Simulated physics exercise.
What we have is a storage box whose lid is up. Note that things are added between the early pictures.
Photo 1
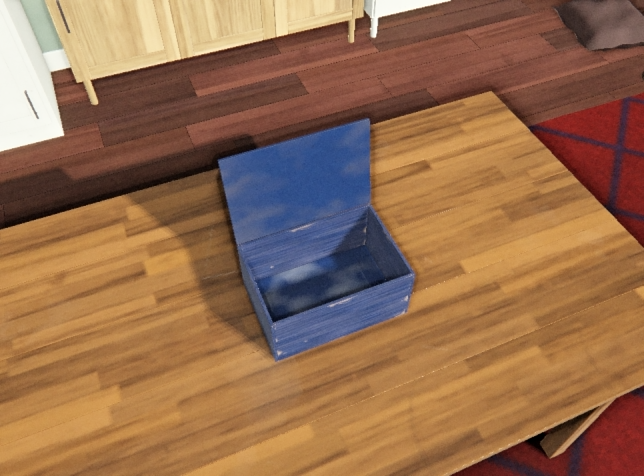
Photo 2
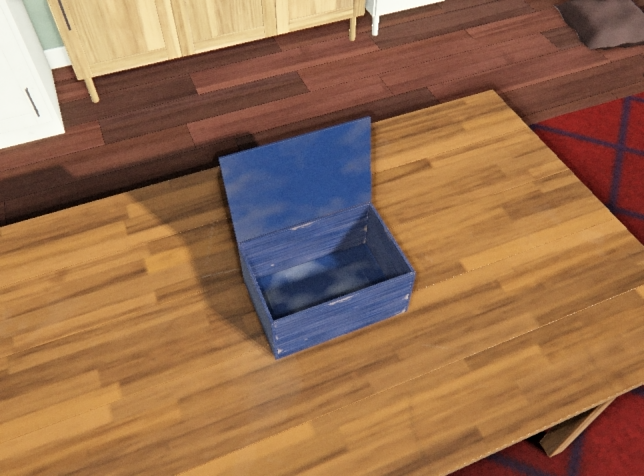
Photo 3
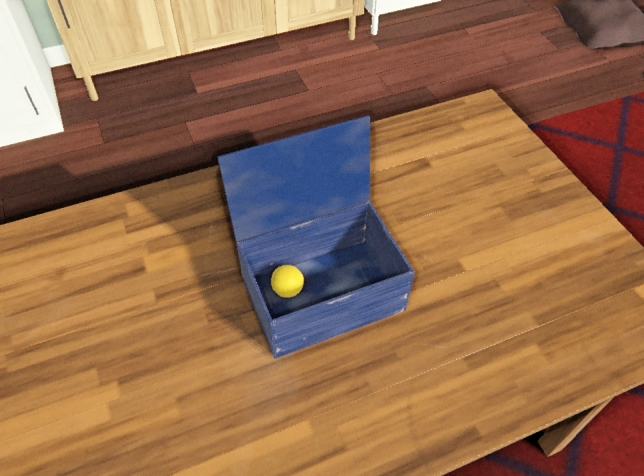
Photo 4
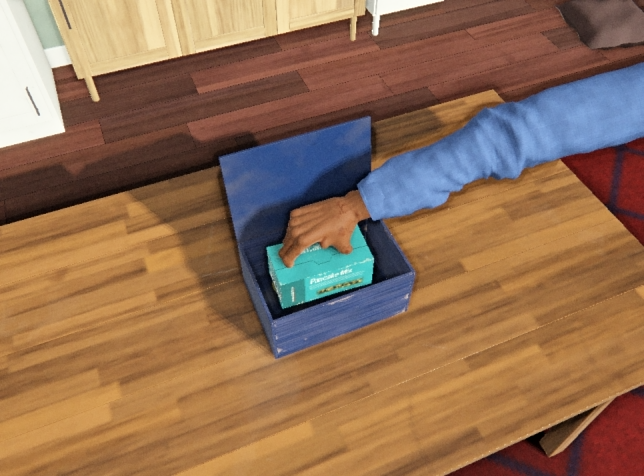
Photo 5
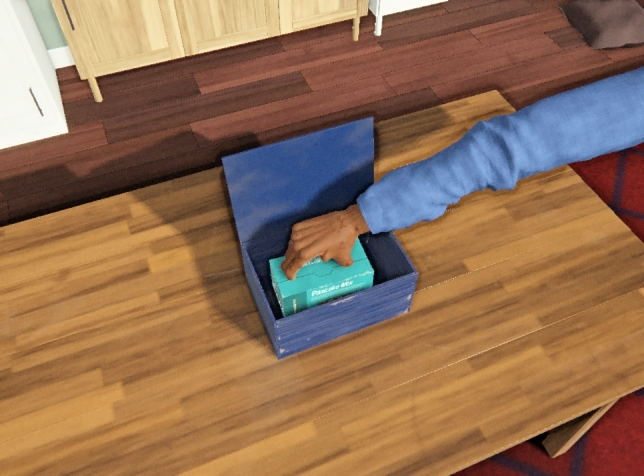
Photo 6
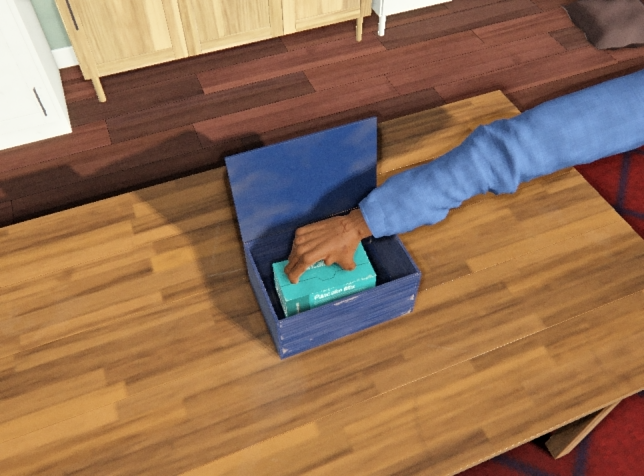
A hand in a blue sleeve lowered a turquoise carton into an open blue box on a wooden table and kept hold of it, after a yellow lemon had appeared inside the empty box.
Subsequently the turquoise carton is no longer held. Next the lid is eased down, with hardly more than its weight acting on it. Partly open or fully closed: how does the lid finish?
Fully closed.
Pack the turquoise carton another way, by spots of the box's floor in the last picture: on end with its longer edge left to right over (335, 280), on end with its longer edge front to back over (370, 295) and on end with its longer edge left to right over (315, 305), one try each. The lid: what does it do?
Open; open; shut.
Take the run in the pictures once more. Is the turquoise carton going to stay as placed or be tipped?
At the finish it holds its orientation.
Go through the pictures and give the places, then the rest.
The last thing is not in view yet, in the first frame.
The last thing is not in view yet, in the second frame.
The last thing is not in view yet; yellow lemon (287, 281), in the third frame.
Still above its spot; turquoise carton (320, 265), in the fourth frame.
Still above its spot; turquoise carton (321, 278), in the fifth frame.
Put in, still held; turquoise carton (324, 281), in the sixth frame.
Then, 0.80 s later than the last frame, lid starting down; turquoise carton moved a little near (319, 298); yellow lemon moved a little.
Then, 1.60 s later than the last frame, lid 57° above the rim; turquoise carton moved a little near (319, 298); yellow lemon moved a little.
Then, 2.10 s later than the last frame, lid 18° above the rim; turquoise carton moved a little near (319, 298); yellow lemon moved a little.
When it is over, lid shut; moved from the start, turquoise carton; yellow lemon as before. End places, in pixels of the last picture, turquoise carton near (319, 298).
